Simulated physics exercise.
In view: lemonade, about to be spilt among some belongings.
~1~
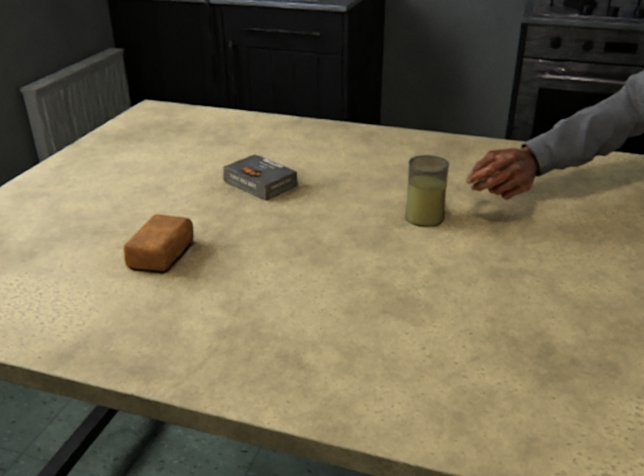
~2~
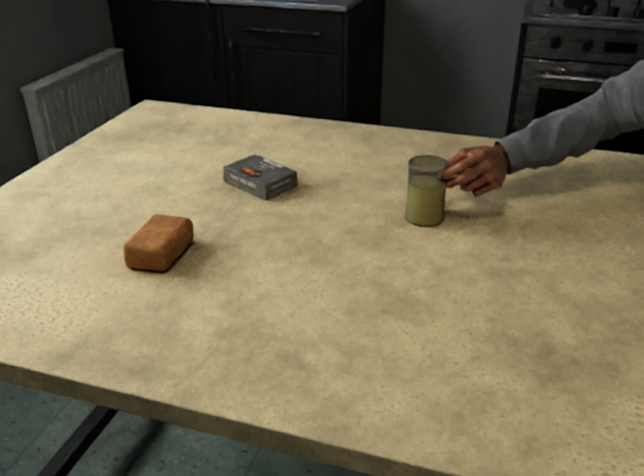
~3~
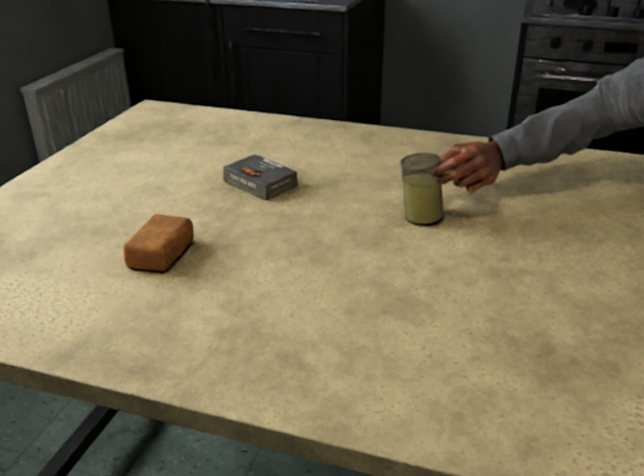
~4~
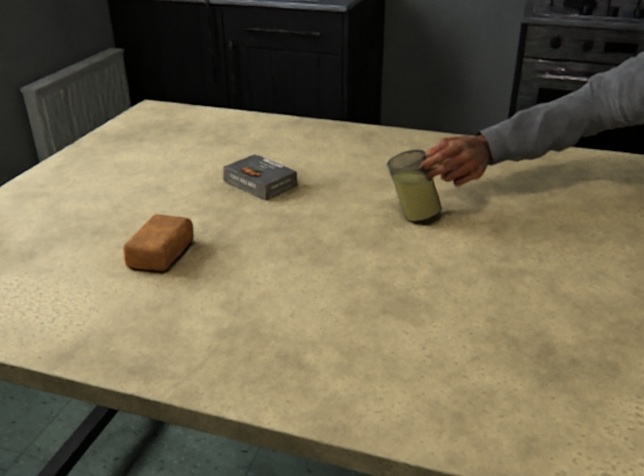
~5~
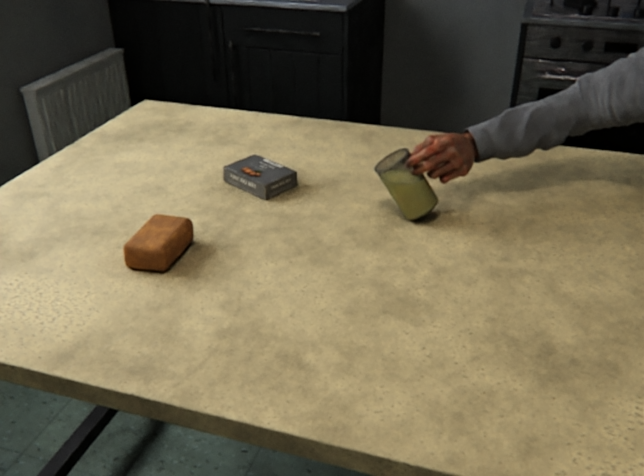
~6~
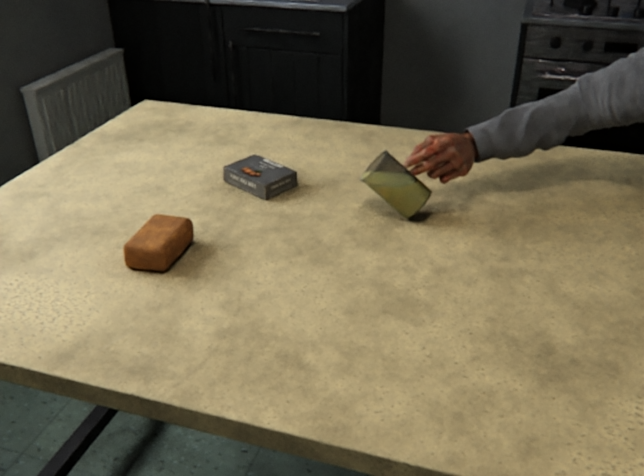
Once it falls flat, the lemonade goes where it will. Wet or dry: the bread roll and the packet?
Bread roll becomes wet, packet becomes wet.
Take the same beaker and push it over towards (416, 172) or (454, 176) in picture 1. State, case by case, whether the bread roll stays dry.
The first time it avoids the spill, and the next time it avoids the spill.
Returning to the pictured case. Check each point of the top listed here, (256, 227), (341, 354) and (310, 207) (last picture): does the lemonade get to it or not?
In the order listed they come out caught by it, never touched, caught by it.
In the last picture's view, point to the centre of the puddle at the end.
Its centre lies at roughly (224, 209) in the last picture.
Soon after, the puddle covers about as much as a plate; the bread roll is dry; the packet is wet.
Later, the puddle covers about as much as a big tray; the bread roll is wet; the packet is wet.
In the end, the puddle covers about as much as a big tray; the bread roll is wet; the packet is wet.
